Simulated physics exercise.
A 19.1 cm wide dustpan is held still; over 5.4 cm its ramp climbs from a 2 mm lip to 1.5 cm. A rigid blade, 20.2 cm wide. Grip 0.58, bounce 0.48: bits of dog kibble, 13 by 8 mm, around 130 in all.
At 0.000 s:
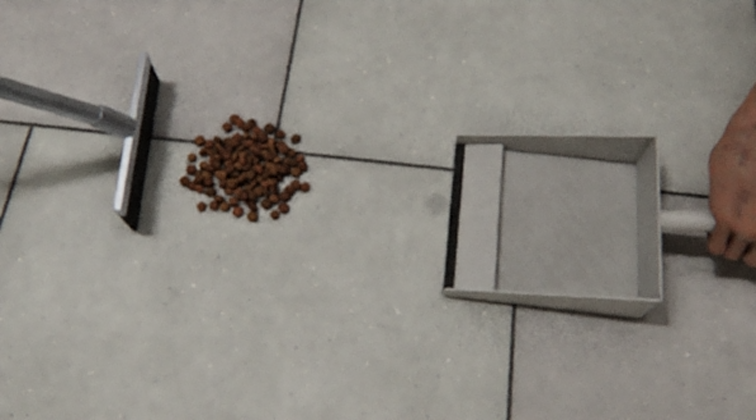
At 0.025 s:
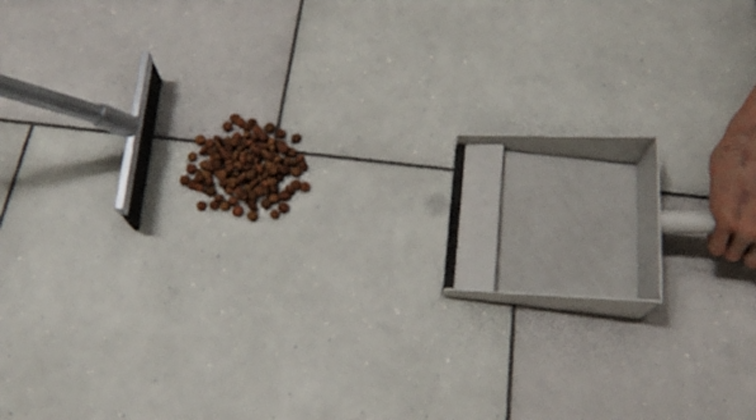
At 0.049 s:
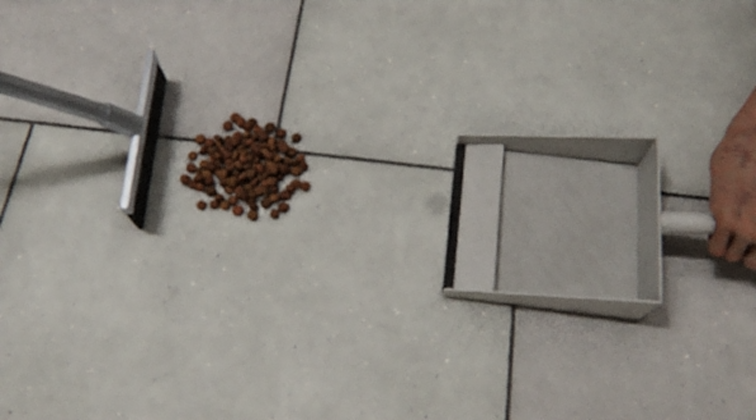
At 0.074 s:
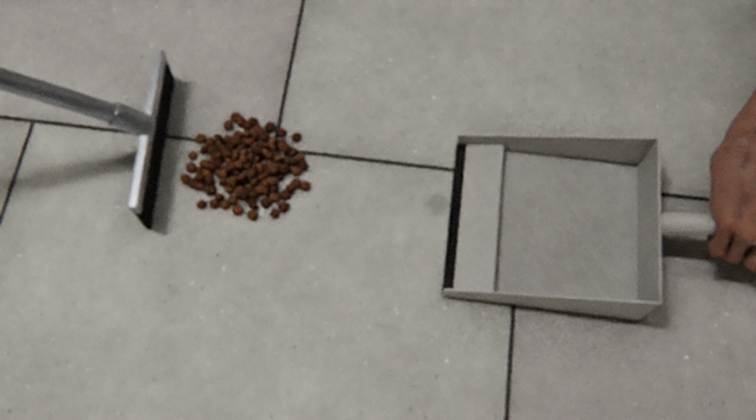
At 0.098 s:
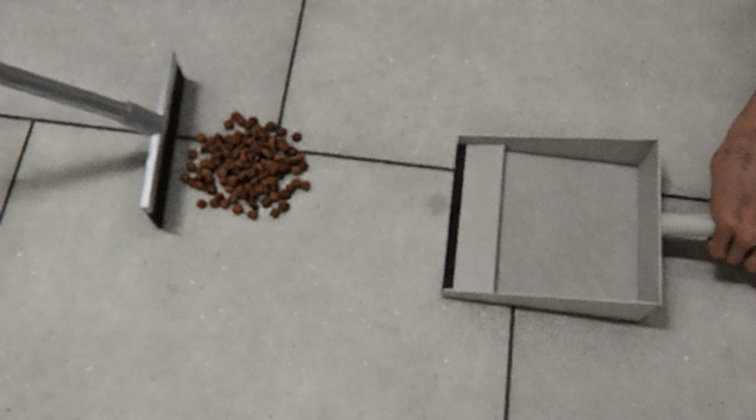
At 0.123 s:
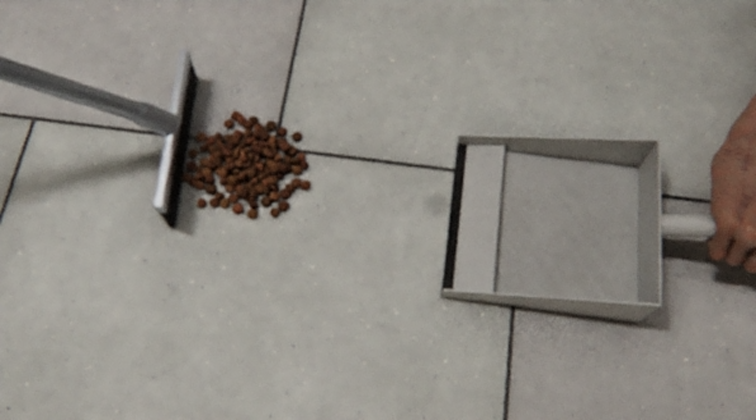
The video shows a squeegee-like blade on a pole sliding a short way rightward across grey floor tiles to the near edge of a pile of brown kibble, while a hand at the right holds a grey dustpan still.
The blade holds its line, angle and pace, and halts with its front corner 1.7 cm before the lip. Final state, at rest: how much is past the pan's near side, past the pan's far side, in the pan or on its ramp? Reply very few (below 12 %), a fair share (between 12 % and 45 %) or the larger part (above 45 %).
Past the pan's near side - very few; past the pan's far side - a fair share; in the pan or on its ramp - a fair share.
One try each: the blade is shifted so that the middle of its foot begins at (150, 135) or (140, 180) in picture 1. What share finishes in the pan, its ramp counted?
The two tries give some 35 % and some 30 %.
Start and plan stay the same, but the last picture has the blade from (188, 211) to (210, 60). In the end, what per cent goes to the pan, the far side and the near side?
Final per cent - pan 45, far 25, near 5.
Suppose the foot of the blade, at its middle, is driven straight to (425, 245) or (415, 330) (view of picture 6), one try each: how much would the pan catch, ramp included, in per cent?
I'd expect about 25 percent, then about 5 percent.
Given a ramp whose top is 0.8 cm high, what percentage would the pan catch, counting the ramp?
I'd expect close to 40 per cent.
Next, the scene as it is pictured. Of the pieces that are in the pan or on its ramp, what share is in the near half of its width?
Some 10 per cent.
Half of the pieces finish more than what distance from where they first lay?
I'd say near 26 cm.
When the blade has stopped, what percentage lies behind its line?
About 5 percent.
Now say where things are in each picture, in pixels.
Blade from (121, 211) to (146, 60), moved 0.0 cm, 0 of the pieces shifted so far; middle of the pieces at (246, 167); pan at (561, 229), in the first frame.
Blade from (123, 210) to (148, 59), moved 0.2 cm, 0 of the pieces shifted so far; middle of the pieces at (246, 167), in the second frame.
Blade from (128, 209) to (153, 58), moved 0.7 cm, 0 of the pieces shifted so far; middle of the pieces at (247, 166), in the third frame.
Blade from (136, 208) to (161, 58), moved 1.7 cm, 0 of the pieces shifted so far; middle of the pieces at (247, 165), in the fourth frame.
Blade from (147, 208) to (172, 57), moved 2.9 cm, 0 of the pieces shifted so far; middle of the pieces at (247, 165), in the fifth frame.
Blade from (161, 208) to (186, 57), moved 4.5 cm, 0 of the pieces shifted so far; middle of the pieces at (247, 164); pan at (561, 231). Its pace works out near 0.61 m/s, heading 5 degrees away from the viewer's side, in the sixth frame.
After 0.37 s, middle of the blade 18 cm from the lip; 0 % over the lip, far side 15 %, near side 0 %.
After 0.53 s, middle of the blade 8 cm from the lip; 0 % over the lip, far side 20 %, near side 0 %.
After 0.81 s, middle of the blade 3 cm from the lip; 35 % over the lip, far side 20 %, near side 0 %.
At rest (1.2 s), near side 0 %, far side 20 %, pan 35 %, in front of the lip or behind the blade 40 %.
